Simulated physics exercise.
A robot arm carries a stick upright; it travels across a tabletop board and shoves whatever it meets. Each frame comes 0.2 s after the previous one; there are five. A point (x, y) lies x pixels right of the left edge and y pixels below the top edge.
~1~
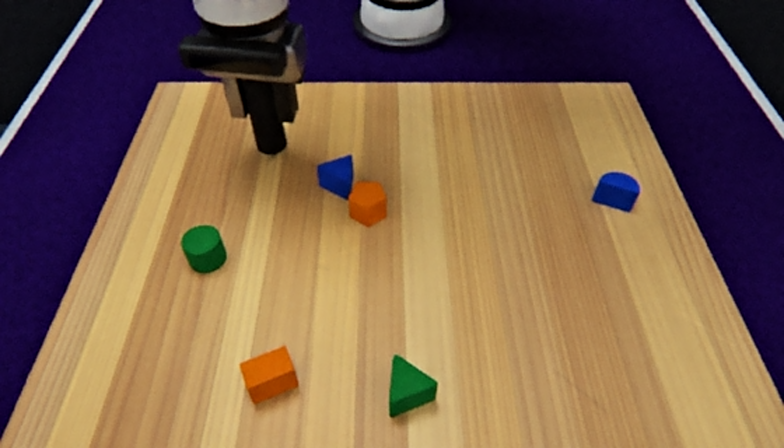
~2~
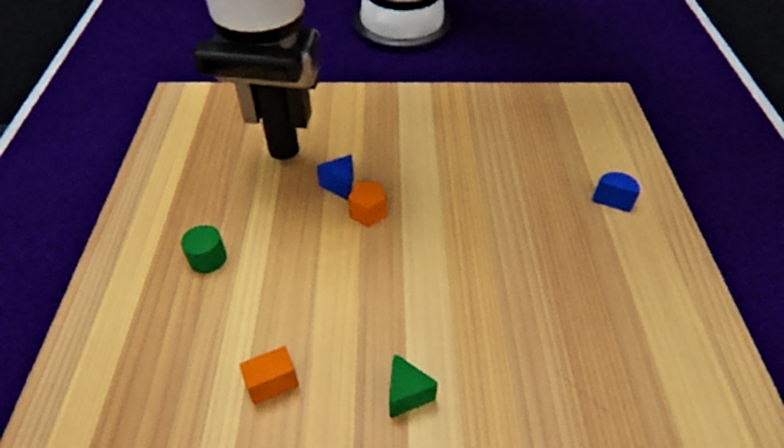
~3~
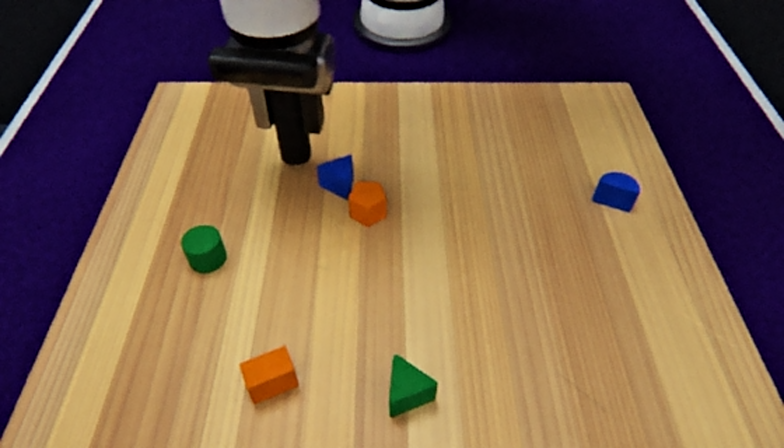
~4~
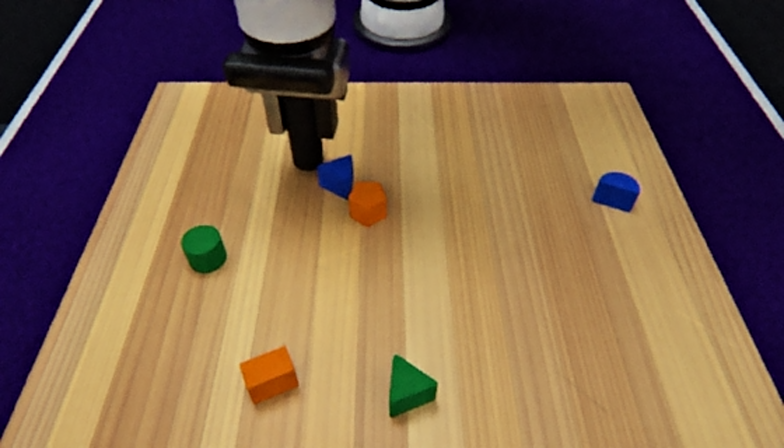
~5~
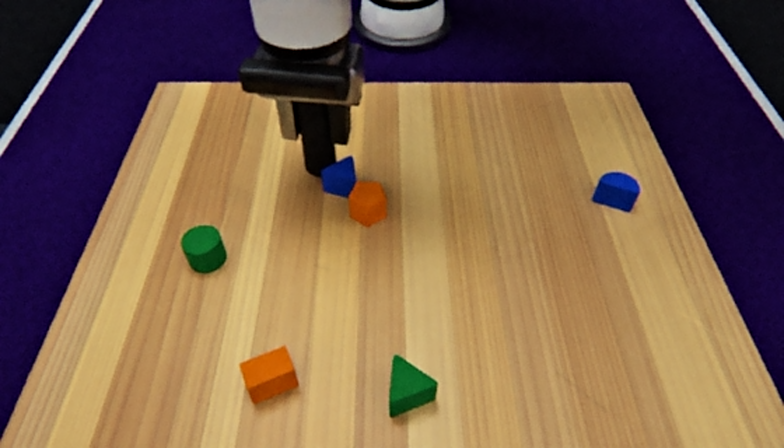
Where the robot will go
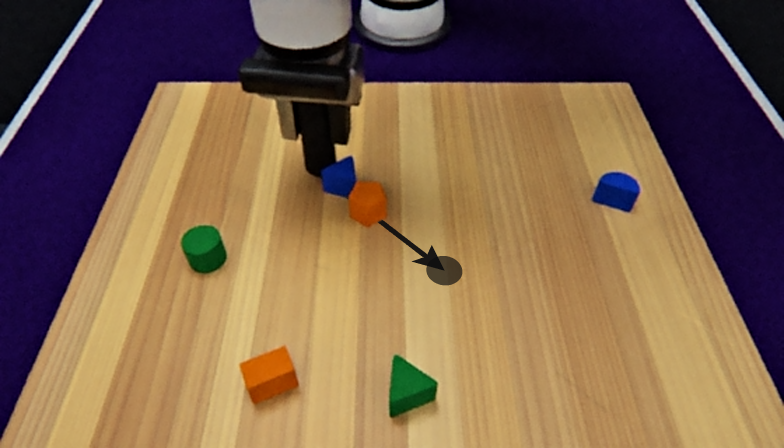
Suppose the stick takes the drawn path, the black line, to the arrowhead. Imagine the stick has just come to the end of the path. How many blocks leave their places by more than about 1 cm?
The number is two.
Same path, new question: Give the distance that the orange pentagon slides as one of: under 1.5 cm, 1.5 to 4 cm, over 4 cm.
If I had to pick, the orange pentagon travels beyond 4 cm here.
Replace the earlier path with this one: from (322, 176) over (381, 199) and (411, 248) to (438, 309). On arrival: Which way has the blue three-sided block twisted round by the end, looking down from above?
It spins anti-clockwise.
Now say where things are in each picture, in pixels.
The first frame shows tip of the stick (272, 145), middles of tops, blue three-sided block (338, 166), orange pentagon (368, 193).
The second frame shows stick (284, 150), nothing pushed.
The third frame shows stick (296, 155), nothing pushed.
The fourth frame shows stick (309, 161), nothing pushed.
The fifth frame shows stick (321, 166), blue three-sided block (343, 168), orange pentagon (368, 193).
The line goes straight from (322, 176) to (444, 270).
On the path given first. One third of the way, stick (359, 195); blue three-sided block (387, 191), turned 30° anticlockwise; orange pentagon (383, 214).
Two thirds of the way, stick (400, 226); blue three-sided block (431, 221), turned 35° anticlockwise; orange pentagon (404, 248), turned 30° clockwise.
At the end, stick (446, 261); blue three-sided block (467, 233), turned 90° anticlockwise; orange pentagon (417, 269), turned 115° clockwise.
